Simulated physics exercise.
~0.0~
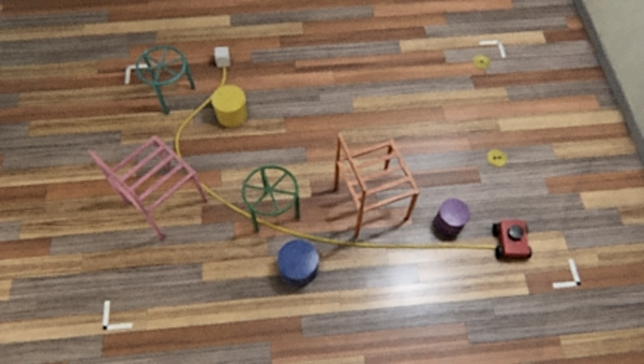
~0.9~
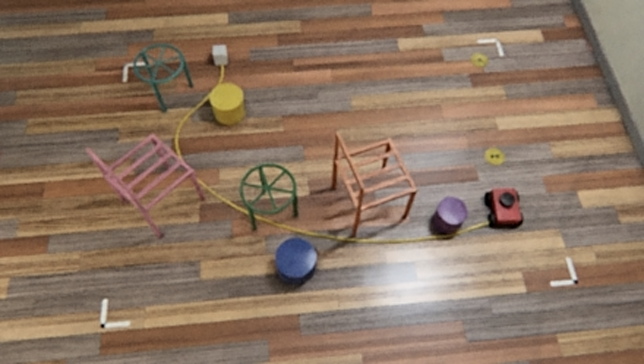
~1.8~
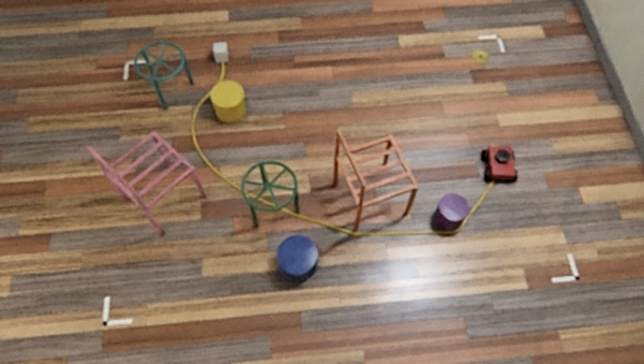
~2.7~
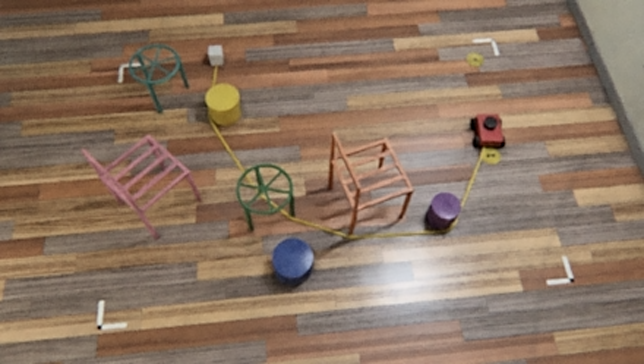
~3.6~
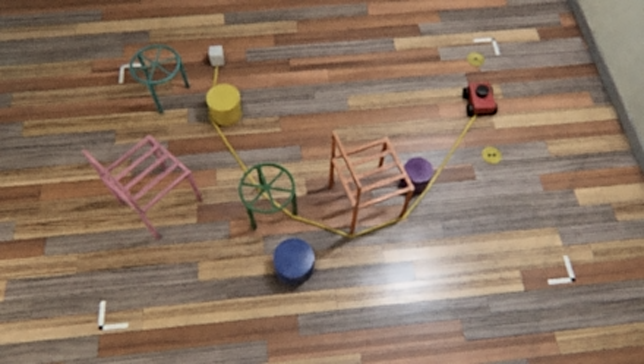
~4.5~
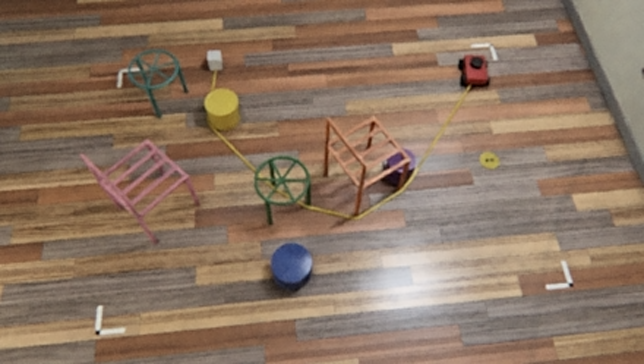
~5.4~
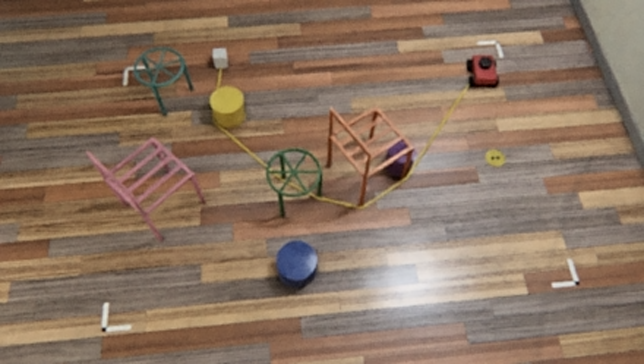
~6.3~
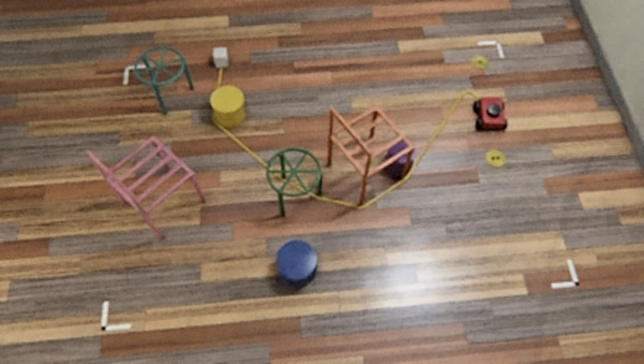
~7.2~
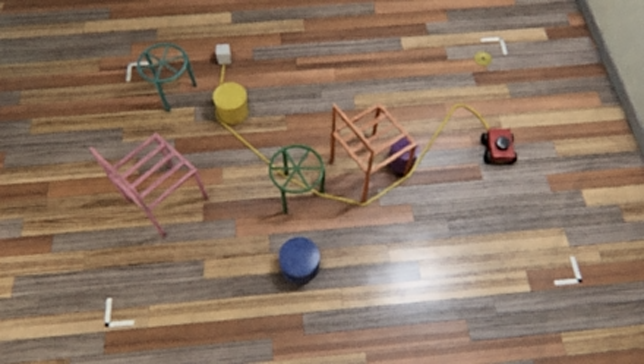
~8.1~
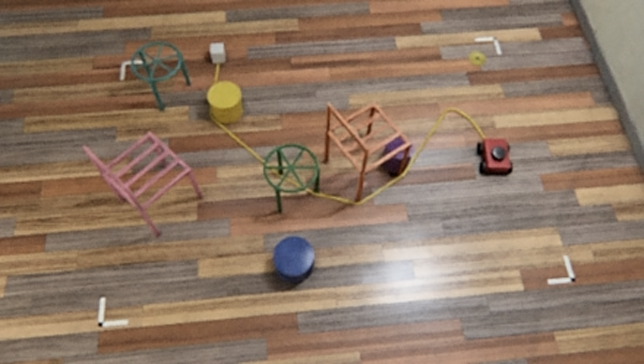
A pink chair frame stands at the left of a patchwork wood floor seen from above, with an orange one near the centre, two green-toned stools, a yellow bucket, a blue tub and a purple tub. A small red cart at the right trails a yellow lead that winds among them to a pale block at the upper left. The cart rolls up toward the upper right corner, and the tightening lead drags the purple tub left and up. Then the orange chair and the nearer green stool shift too. Finally the cart turns back down and stops at the right, its lead curving slackly behind.
